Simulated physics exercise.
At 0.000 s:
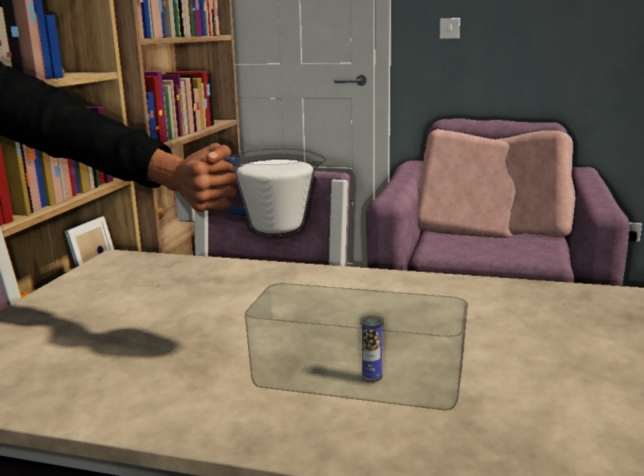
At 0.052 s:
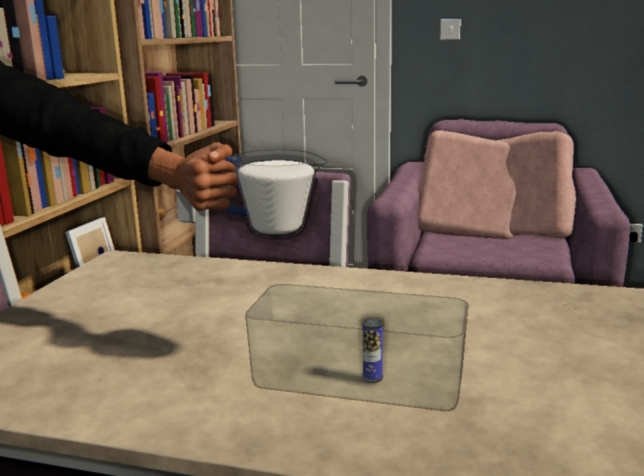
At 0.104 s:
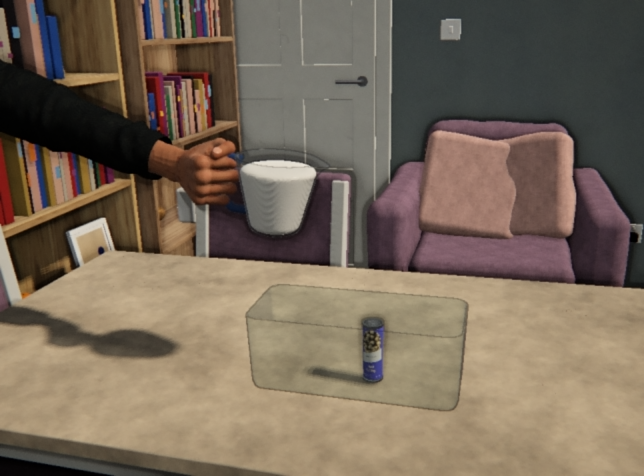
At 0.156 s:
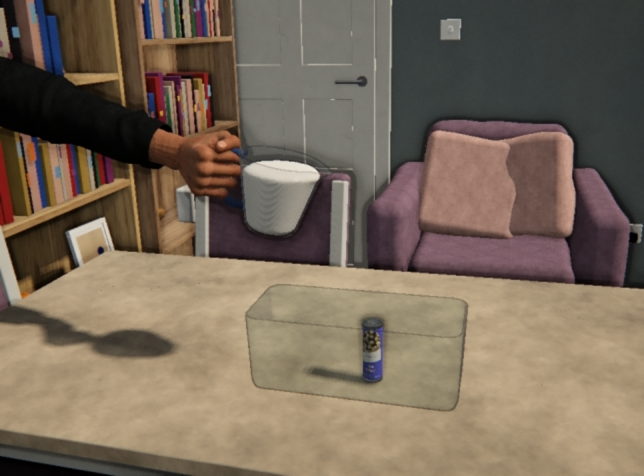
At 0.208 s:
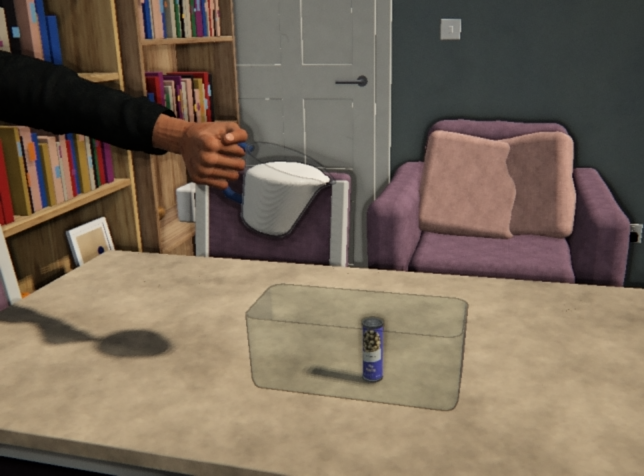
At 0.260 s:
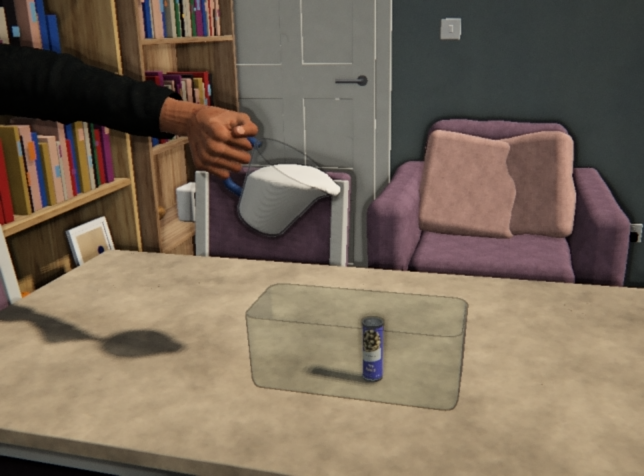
To begin with, a hand holds a measuring jug of white liquid almost level above a table, up and to the left of a clear basin with a small blue tin standing inside. The jug then tilts steadily to the right, its milk reaching the lip, while the basin and tin stay still.
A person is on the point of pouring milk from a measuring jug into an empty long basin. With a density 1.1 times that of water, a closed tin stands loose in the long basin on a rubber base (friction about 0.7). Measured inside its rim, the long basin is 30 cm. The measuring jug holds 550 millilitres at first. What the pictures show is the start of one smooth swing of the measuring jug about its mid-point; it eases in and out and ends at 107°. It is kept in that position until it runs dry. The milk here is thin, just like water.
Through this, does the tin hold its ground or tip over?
The tin tips over.
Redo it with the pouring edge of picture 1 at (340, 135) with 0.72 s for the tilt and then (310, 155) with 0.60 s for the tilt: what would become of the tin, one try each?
The tin stays vertical the first time and overturns the second time.
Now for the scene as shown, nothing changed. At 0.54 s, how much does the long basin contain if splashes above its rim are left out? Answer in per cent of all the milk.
Near 28 in a hundred.
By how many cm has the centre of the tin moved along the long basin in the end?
Looks like roughly 8.0 cm in total.
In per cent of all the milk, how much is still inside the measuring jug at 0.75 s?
Roughly 3 per cent.
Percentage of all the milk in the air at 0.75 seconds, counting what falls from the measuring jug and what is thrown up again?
About 9 % of the total.
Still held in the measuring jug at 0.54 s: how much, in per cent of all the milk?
38 %.
After 0.54 s the tilt is 94° and 38 per cent is still to pour; the tin stands where it began.
After 0.75 s the tilt is 107° and 3 per cent is still to pour; the tin stands 3 cm from where it began.
After 0.96 s the tilt is 107° and 0 per cent is still to pour; the tin lies on its side.
After 1.20 s the tilt is 107° and 0 per cent is still to pour; the tin lies on its side.
In the end the tin lies on its side.
